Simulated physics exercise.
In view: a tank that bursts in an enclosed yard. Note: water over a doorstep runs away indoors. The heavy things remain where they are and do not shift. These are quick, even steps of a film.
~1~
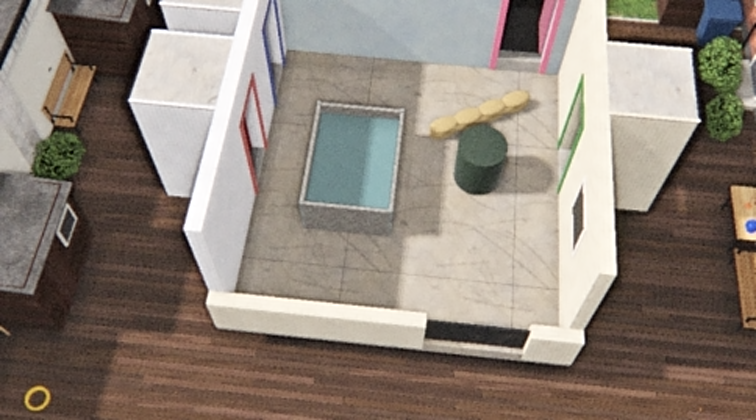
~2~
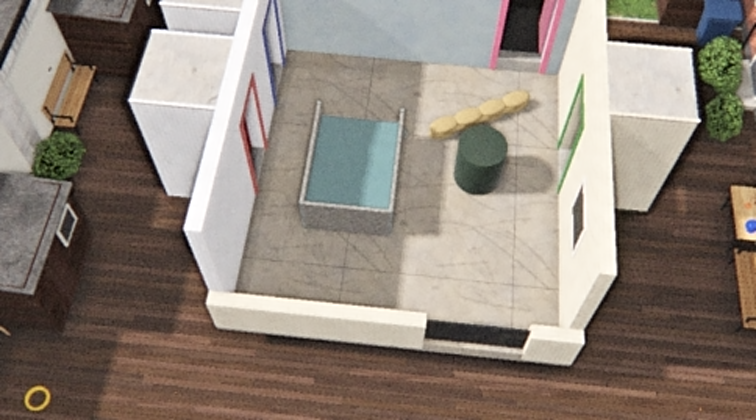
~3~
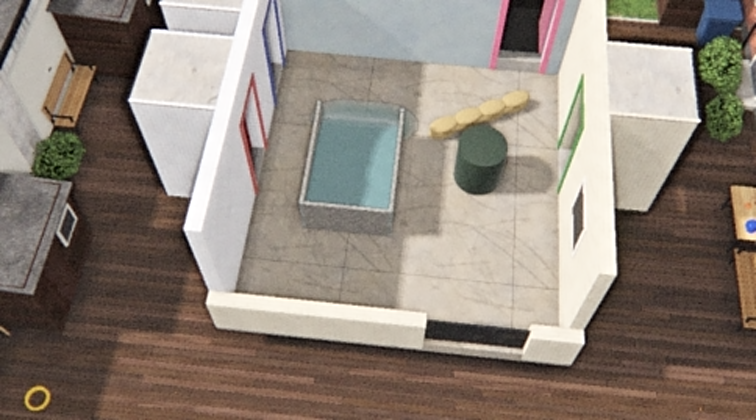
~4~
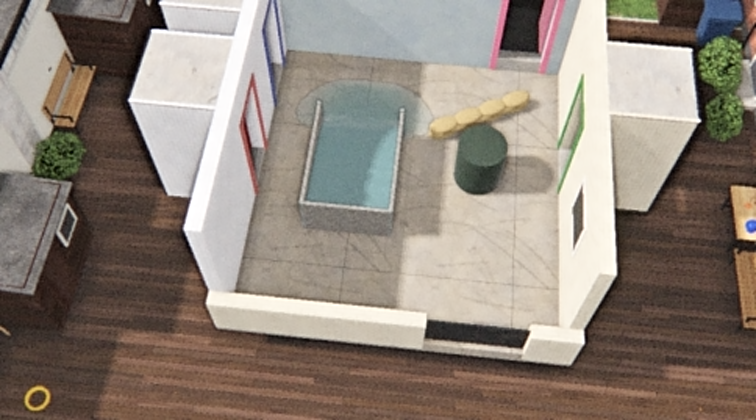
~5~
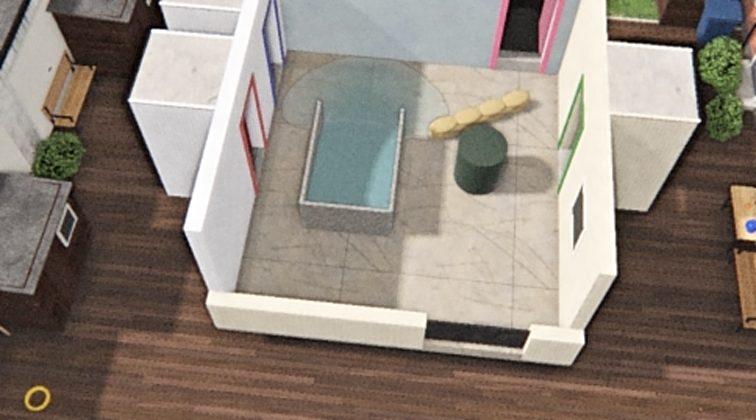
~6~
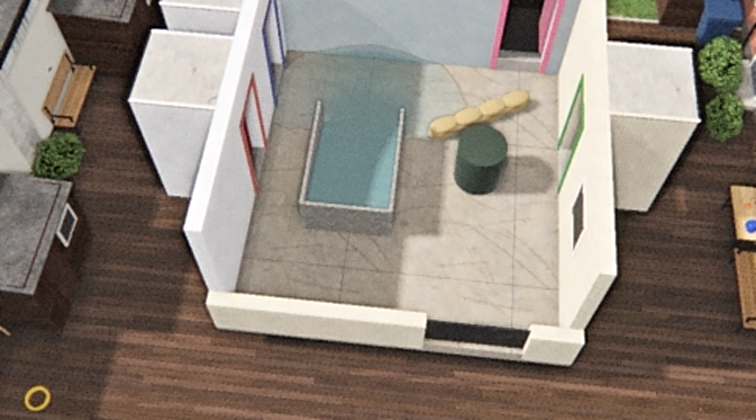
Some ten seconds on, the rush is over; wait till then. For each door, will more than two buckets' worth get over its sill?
Door by door: The blue door yes, more than two buckets' worth; the red door no, two buckets' worth or less; the green door no, two buckets' worth or less; the pink door no, two buckets' worth or less.
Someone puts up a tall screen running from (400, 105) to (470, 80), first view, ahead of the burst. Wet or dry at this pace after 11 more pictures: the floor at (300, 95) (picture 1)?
Soaked.
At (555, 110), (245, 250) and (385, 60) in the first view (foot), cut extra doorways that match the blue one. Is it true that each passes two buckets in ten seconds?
Result, in listed order - gets past the limit, doesn't reach the limit, gets past the limit.
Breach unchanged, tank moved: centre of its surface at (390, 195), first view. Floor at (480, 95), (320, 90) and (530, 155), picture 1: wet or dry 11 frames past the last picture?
In the order asked: Reached by the flood, reached by the flood, reached by the flood.
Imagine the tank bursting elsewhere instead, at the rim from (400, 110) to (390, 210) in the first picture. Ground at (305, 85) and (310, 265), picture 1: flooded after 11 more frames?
In the order asked: Unwetted, then unwetted.
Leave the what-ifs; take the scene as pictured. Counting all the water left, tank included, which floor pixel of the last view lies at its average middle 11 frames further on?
I'd mark it close to (376, 116).
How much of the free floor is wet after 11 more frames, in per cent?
Estimate: Some 30 in a hundred.
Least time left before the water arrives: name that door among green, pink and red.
My answer: The pink one.
A moment on, water covers 25 % of the floor; the blue door wet at the sill, nothing in, the red door not reached, the green door not reached, the pink door wet at the sill, nothing in.
Next, water covers 30 % of the floor; the blue door over two buckets in, the red door not reached, the green door not reached, the pink door wet at the sill, nothing in.
Then, water covers 55 % of the floor; the blue door far over two buckets in, the red door wet at the sill, nothing in, the green door wet at the sill, nothing in, the pink door under two buckets in.
Later, water covers 90 % of the floor; the blue door far over two buckets in, the red door wet at the sill, nothing in, the green door wet at the sill, nothing in, the pink door under two buckets in.
In the end, water covers 95 % of the floor; the blue door far over two buckets in, the red door wet at the sill, nothing in, the green door wet at the sill, nothing in, the pink door under two buckets in.
